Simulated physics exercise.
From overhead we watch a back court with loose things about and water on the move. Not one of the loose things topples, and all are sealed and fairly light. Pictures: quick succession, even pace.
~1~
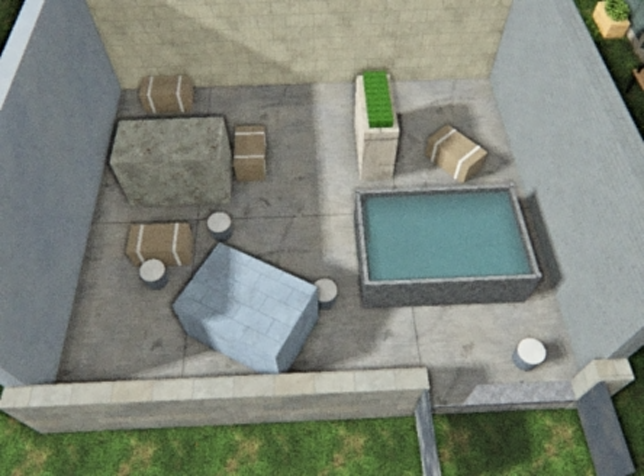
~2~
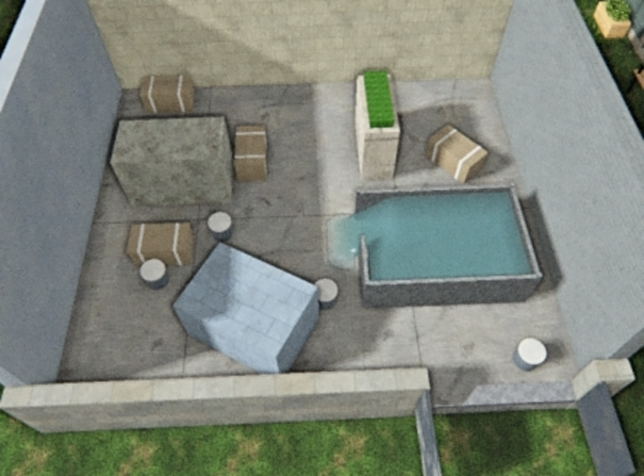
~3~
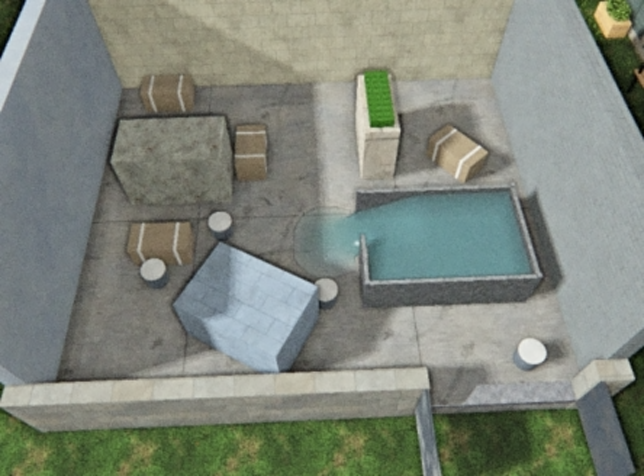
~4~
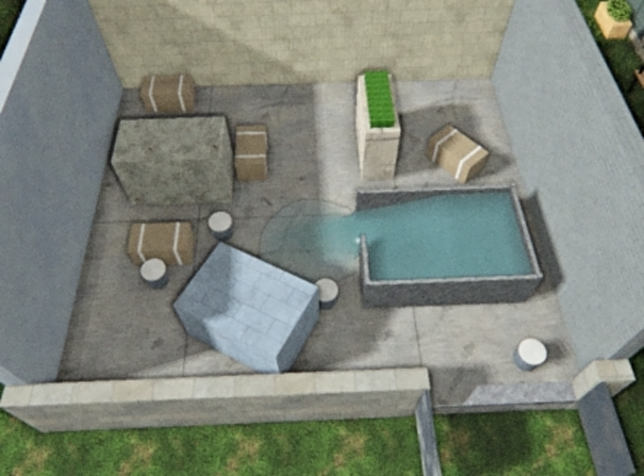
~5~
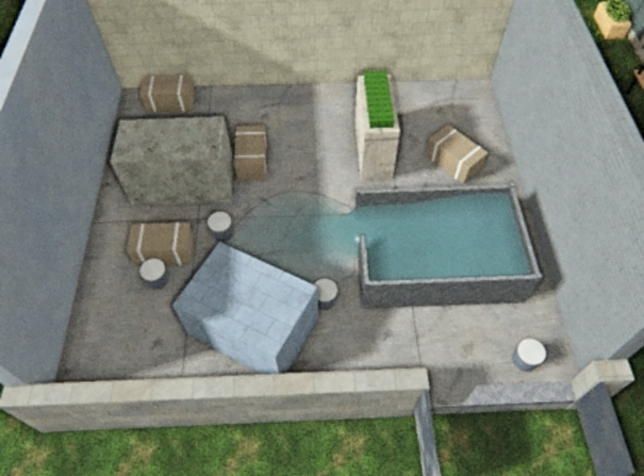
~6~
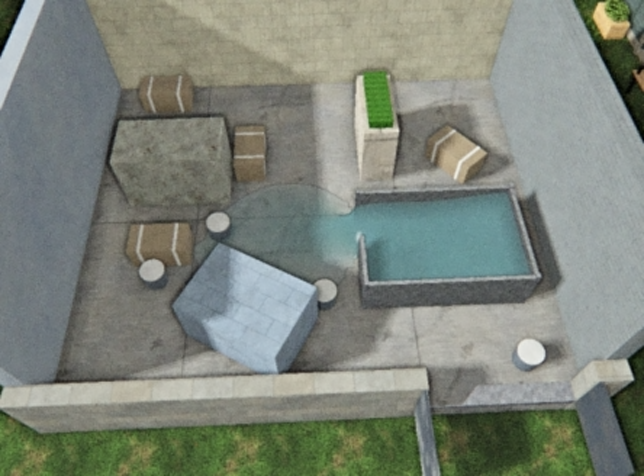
To begin with, a rectangular pool of blue-green water sits inside low walls in a courtyard scattered with crates, pails and large blocks. Water then pours through a gap in the pool's left side and spreads leftward across the paving in a widening sheet, while the loose objects stay put.
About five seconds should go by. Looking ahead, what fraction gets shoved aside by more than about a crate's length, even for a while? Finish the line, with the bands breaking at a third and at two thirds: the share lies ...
The share lies between a third and two thirds.
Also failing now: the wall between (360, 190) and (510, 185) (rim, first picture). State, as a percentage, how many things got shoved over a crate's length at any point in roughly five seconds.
Roughly 40 %.
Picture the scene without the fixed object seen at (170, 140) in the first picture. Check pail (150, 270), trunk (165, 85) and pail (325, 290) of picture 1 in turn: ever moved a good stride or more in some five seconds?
So: Did travel that far, then did travel that far, then did not travel far.
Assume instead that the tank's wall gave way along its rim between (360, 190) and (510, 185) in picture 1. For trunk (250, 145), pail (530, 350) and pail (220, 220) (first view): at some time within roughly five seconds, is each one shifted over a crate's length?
Result per item - short of that distance / short of that distance / displaced that far.
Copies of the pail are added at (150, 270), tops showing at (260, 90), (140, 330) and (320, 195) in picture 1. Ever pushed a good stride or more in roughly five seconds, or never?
In sequence: Pushed clear, pushed clear, pushed clear.
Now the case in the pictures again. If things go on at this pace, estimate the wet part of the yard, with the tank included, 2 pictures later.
Roughly 20 %.
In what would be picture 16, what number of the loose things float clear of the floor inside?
Result - 3.
A moment on, 0 of 8 are well off their spots; 0 afloat.
Next, 4 of 8 are well off their spots; 3 afloat.
Later, 4 of 8 are well off their spots; 4 afloat.
In the end, 4 of 8 are well off their spots, and 4 have been at some point; 5 afloat.
